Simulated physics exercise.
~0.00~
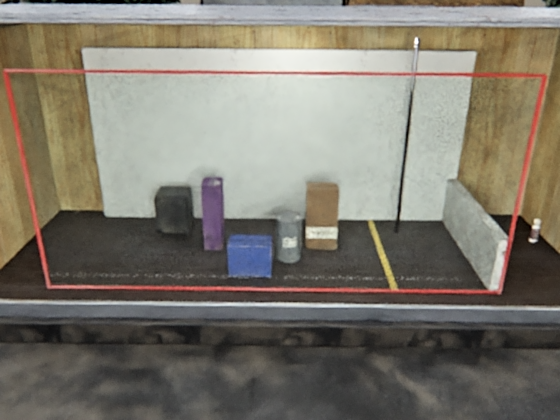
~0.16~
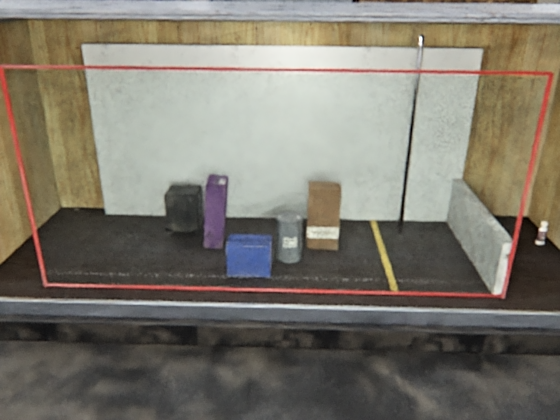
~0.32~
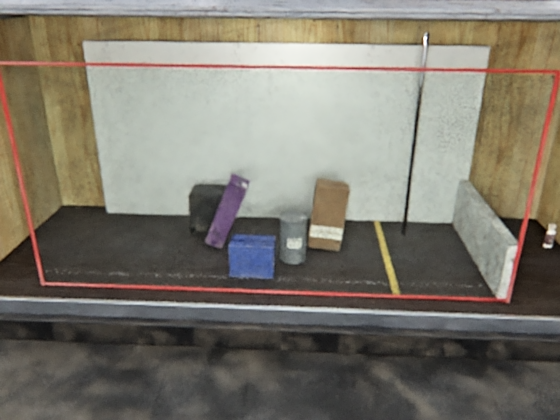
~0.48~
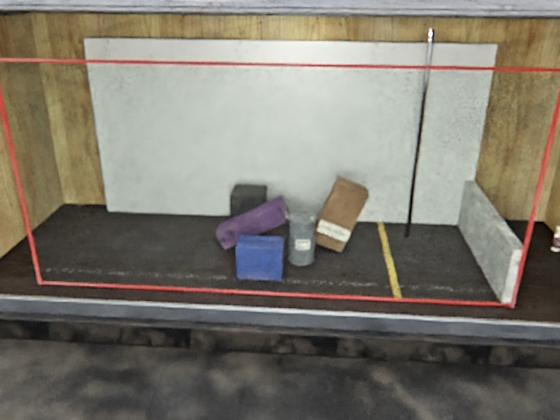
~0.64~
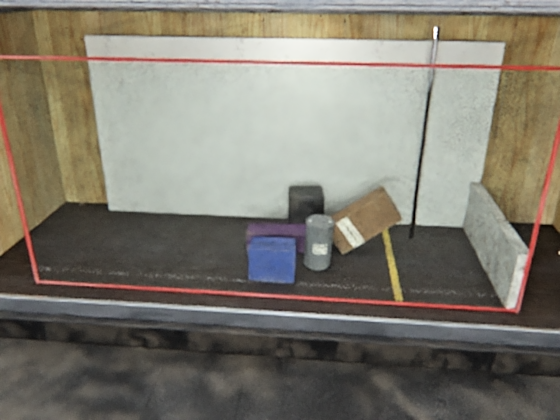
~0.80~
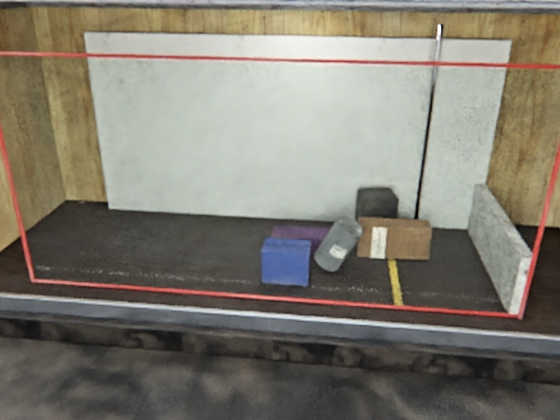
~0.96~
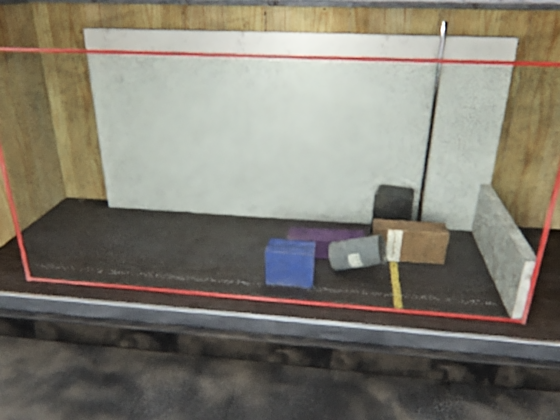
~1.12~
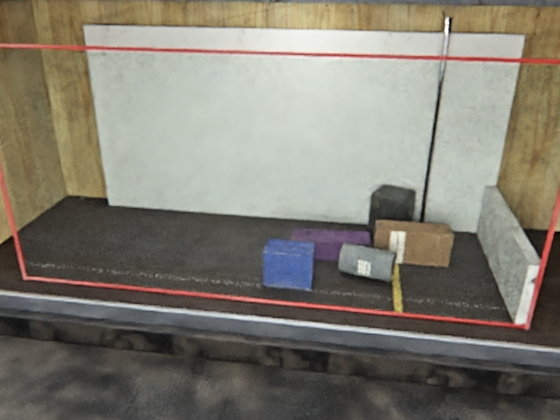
In an open bay, five objects shift right, three topple, and the brown box crosses the yellow line.
